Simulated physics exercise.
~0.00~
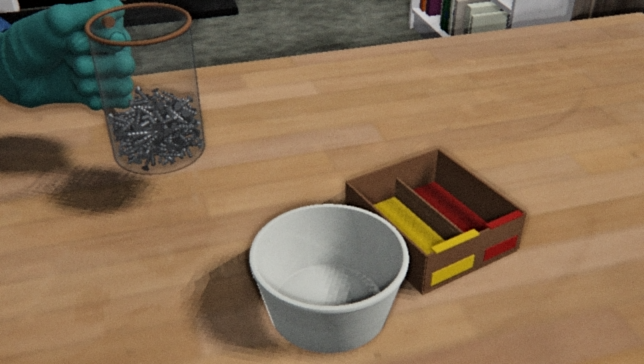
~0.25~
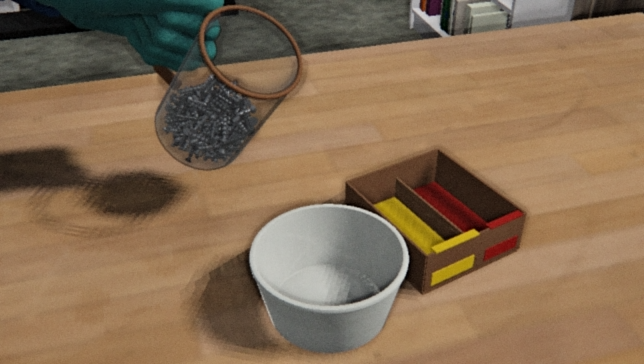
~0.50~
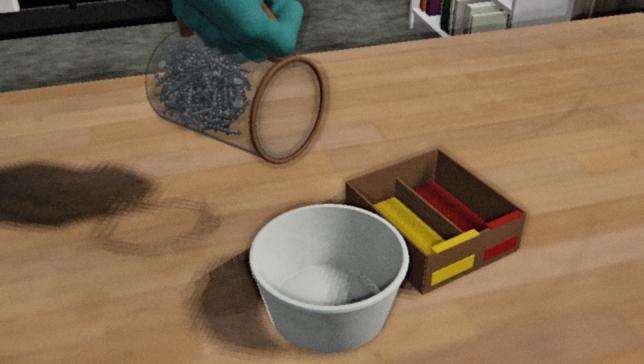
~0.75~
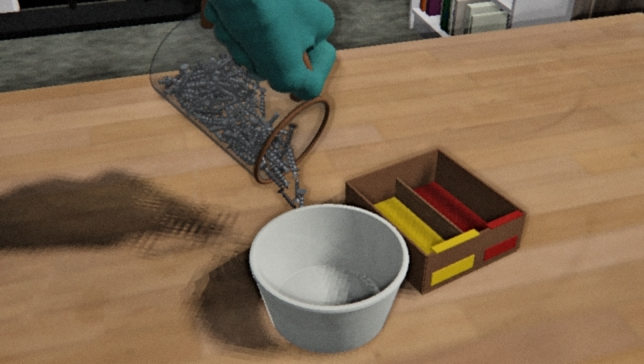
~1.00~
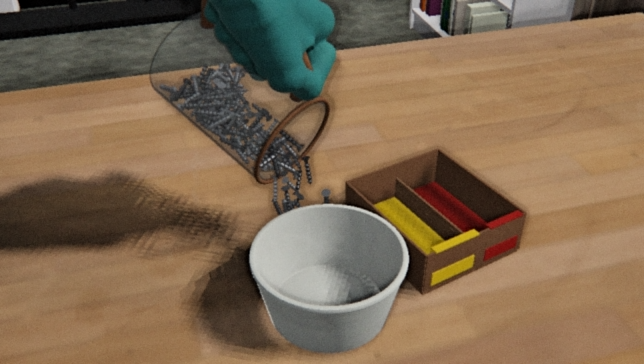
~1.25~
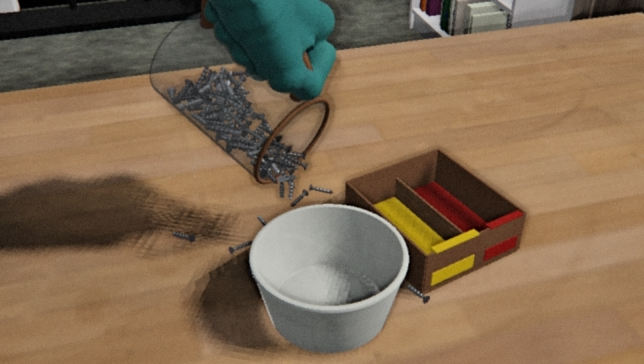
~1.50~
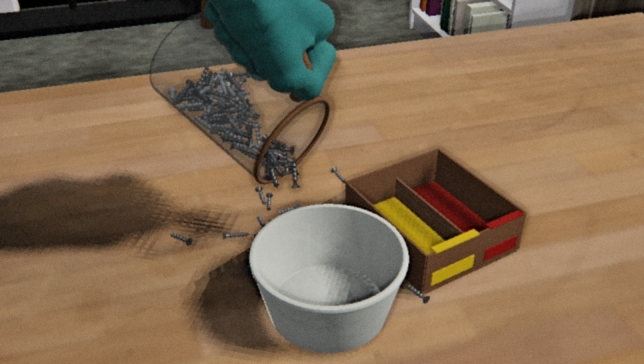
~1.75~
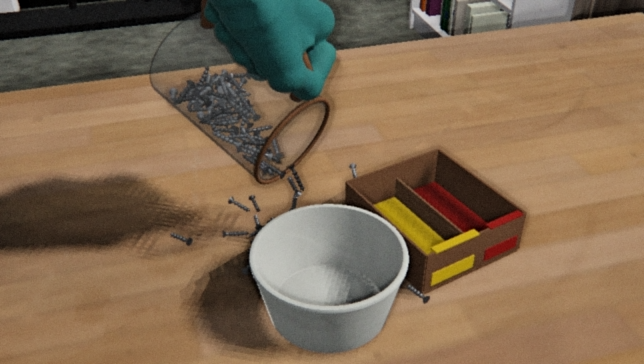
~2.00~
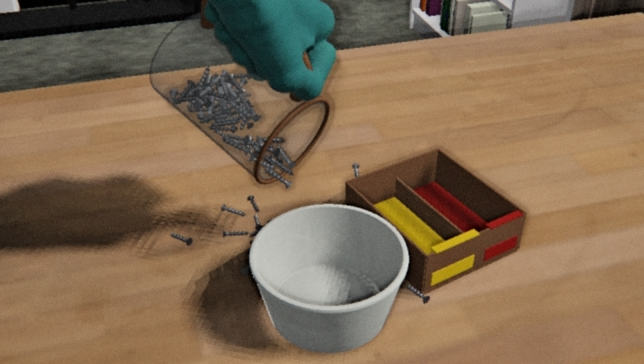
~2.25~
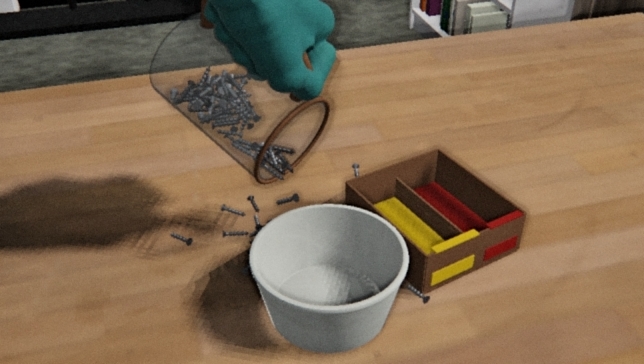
Gloved hand tilting a clear cup of steel screws, some spilling around a white dish onto the table, many staying inside.
